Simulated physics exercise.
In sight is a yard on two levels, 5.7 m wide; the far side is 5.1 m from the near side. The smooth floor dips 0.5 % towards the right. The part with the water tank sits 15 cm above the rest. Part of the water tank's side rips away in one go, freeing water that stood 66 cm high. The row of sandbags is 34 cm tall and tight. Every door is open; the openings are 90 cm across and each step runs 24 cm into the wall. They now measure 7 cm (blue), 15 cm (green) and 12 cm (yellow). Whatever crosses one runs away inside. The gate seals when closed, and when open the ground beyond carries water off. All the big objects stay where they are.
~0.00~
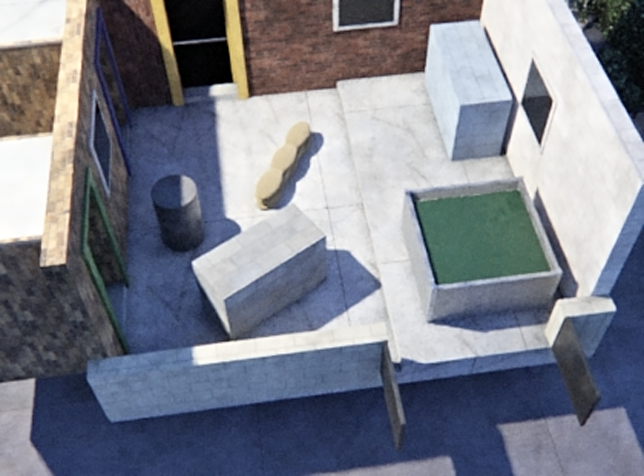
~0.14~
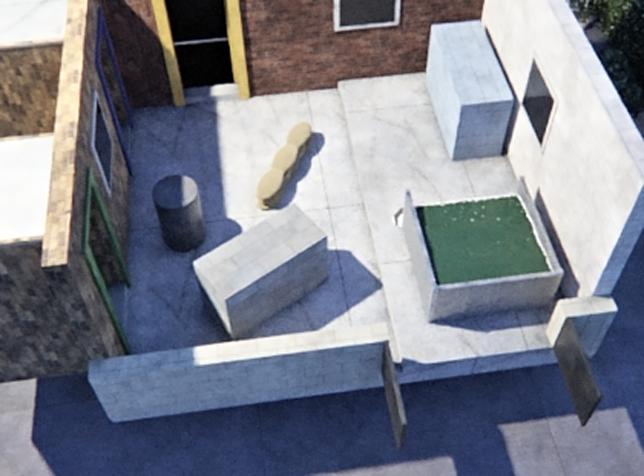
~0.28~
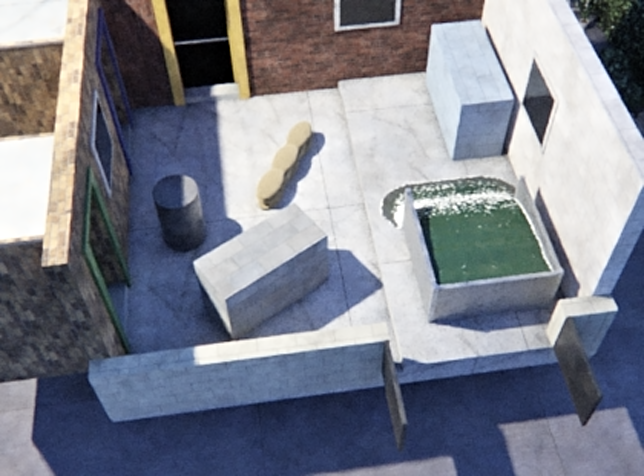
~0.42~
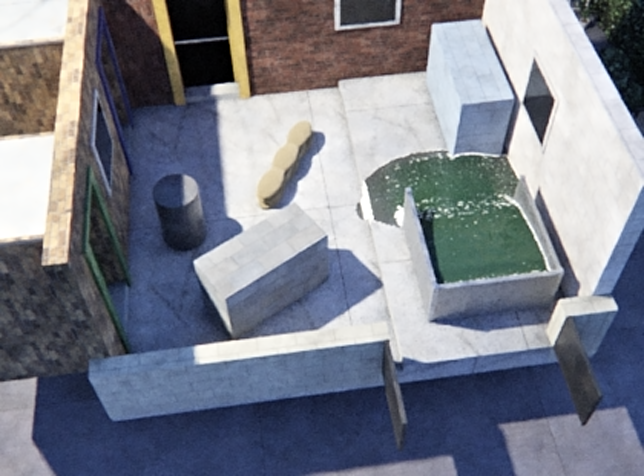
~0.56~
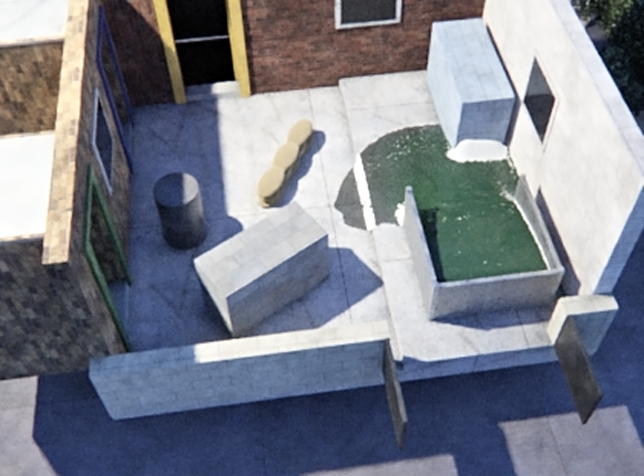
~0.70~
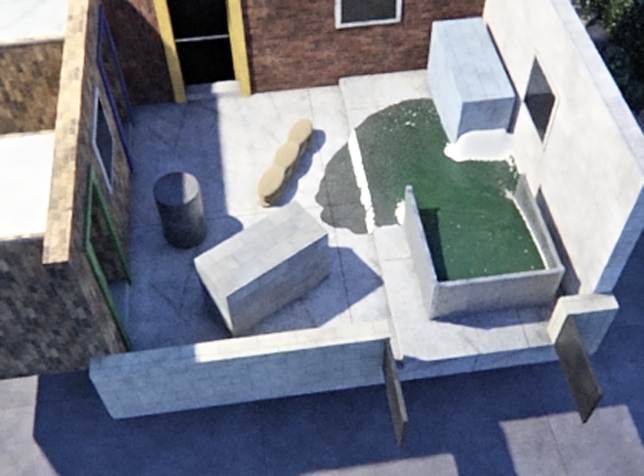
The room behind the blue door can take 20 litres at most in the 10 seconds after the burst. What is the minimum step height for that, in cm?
About 12 cm.
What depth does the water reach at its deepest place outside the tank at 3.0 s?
Up to some 30 cm.
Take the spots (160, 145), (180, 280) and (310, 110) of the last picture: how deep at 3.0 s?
Roughly 3, 0 and 16 cm, in turn.
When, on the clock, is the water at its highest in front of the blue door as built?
At about 3.4 s.
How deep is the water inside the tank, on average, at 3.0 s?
About 11 cm.
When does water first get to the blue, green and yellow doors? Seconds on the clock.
Arrival: Blue 2.8 s, green 4.5 s, yellow 2.0 s.
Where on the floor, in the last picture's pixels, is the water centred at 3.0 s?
Around (383, 151).
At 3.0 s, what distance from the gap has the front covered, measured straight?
About 5.6 m.
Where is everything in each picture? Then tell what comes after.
In the first picture, still water, 66 cm deep, in the water tank at (479, 234); the blue door at (115, 99) is dry.
In the second picture, the front is at a hidden place, 0.3 m from the gap on the far side; 0.4 m2 of floor is wet, 66 cm left at the back.
In the third picture, water pours out on the far side and has run 0.7 m, to (406, 190); about 12 cm deep outside, 65 cm at the back.
In the fourth picture, the front is at (410, 158), 1.3 m from the gap on the far side; 2.5 m2 of floor is wet, 57 cm left at the back.
In the fifth picture, water pours out on the far side and has run 1.8 m, to (404, 132); about 9 cm deep outside, 56 cm at the back.
In the sixth picture, the gap is on the far side, the front 2.4 m out at (404, 104); the back of the water tank holds 51 cm; the blue door at (117, 96), 5.2 m from the gap, is still 3.2 m from the nearest water.
After 1.4 s water covers 30 % of the floor, deepest (40 cm) near (470, 165); it has not reached the blue door.
After 3.0 s water covers 55 % of the floor, deepest (30 cm) near (483, 104); 13 cm at the blue door, 2 litres in over its 7 cm step.
After 10.0 s water covers 90 % of the floor, deepest (12 cm) near (345, 359); 4 cm at the blue door, 93 litres in over its 7 cm step.
At the blue door as built, the water arrived by 2.8 s and peaked near 16 cm at 3.4 s.
With a step of 9.5 cm, 50 litres would have come in within the 10 s; with 15.5 cm, 4 litres. So under 20 litres takes about 12 cm.
